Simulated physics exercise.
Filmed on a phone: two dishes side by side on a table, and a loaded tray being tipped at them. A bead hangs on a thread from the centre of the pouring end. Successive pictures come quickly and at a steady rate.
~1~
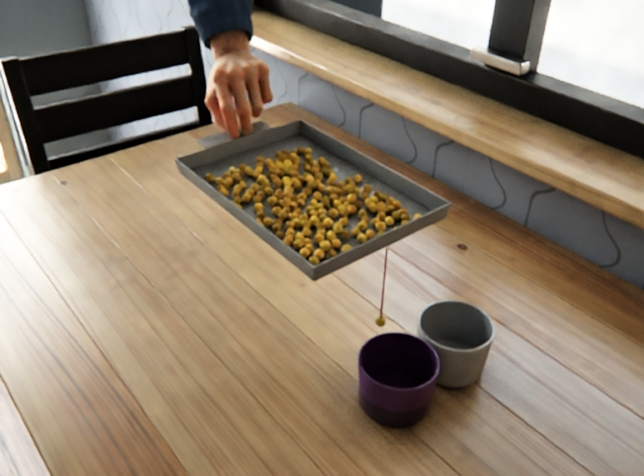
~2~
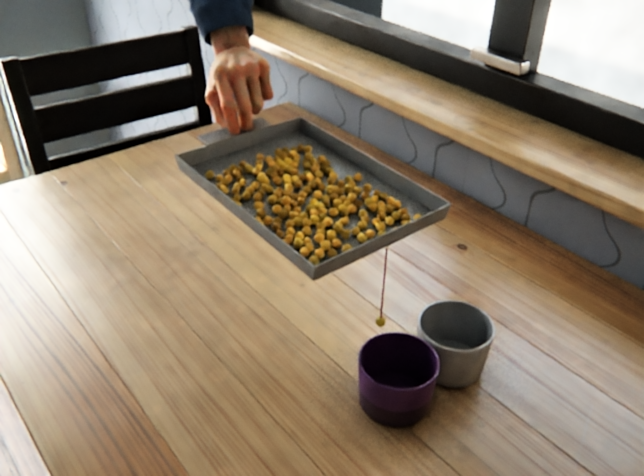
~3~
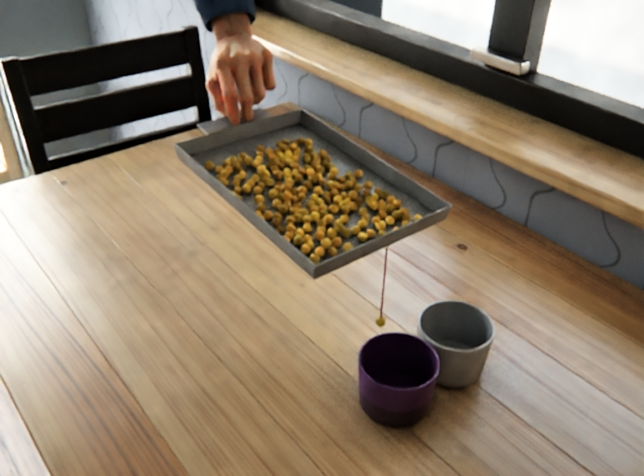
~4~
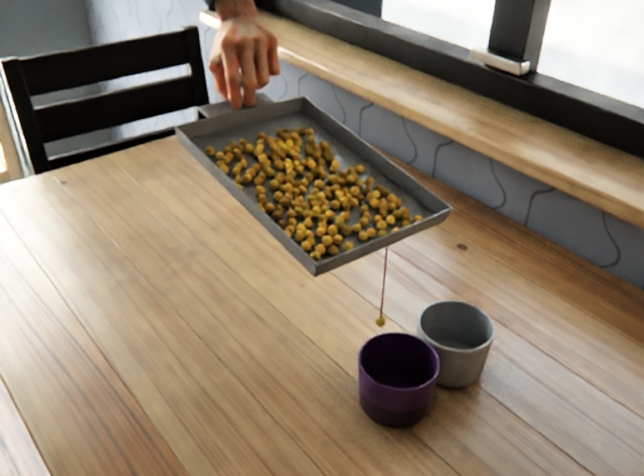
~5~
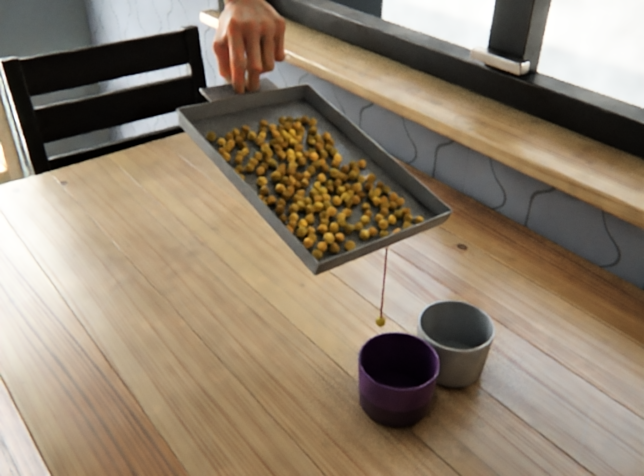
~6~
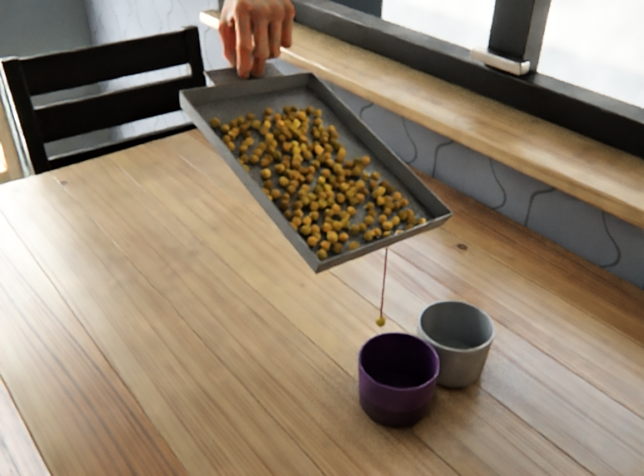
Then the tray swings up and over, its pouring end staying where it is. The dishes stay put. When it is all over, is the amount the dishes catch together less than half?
It looks like most goes in the dishes, when all's done.
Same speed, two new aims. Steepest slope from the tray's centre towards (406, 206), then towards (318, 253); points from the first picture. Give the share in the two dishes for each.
Well, 30 percent for one and then 10 percent for the other.
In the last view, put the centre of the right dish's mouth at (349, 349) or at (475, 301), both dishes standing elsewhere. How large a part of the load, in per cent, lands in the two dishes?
You'd get 0 in a hundred first and 70 in a hundred after that.
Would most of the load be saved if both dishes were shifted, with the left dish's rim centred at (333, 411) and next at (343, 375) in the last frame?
For the two tries in order: Not as much as half, not as much as half.
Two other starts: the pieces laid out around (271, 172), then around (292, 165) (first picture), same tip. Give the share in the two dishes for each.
About 80 % and 80 %.
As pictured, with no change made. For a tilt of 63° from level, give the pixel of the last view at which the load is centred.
The middle of the load sits near (393, 193).
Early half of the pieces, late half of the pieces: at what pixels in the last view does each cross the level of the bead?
The early half goes through (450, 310), the late half through (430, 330).
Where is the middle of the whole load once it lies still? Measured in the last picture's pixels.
Roughly pixel (444, 364).
Soon after the last picture, tray tipped steeply; nearly all on the tray; a stray few in the air.
A little later, tray tipped past a quarter turn; nearly all on the tray; a stray few in the left dish; a stray few in the right dish; a stray few outside both; a stray few in the air.
Later still, tray tipped past a quarter turn; about a quarter in the left dish; about half in the right dish; about a quarter outside both.
At rest, tray tipped past a quarter turn; about a quarter in the left dish; about half in the right dish; about a quarter outside both.
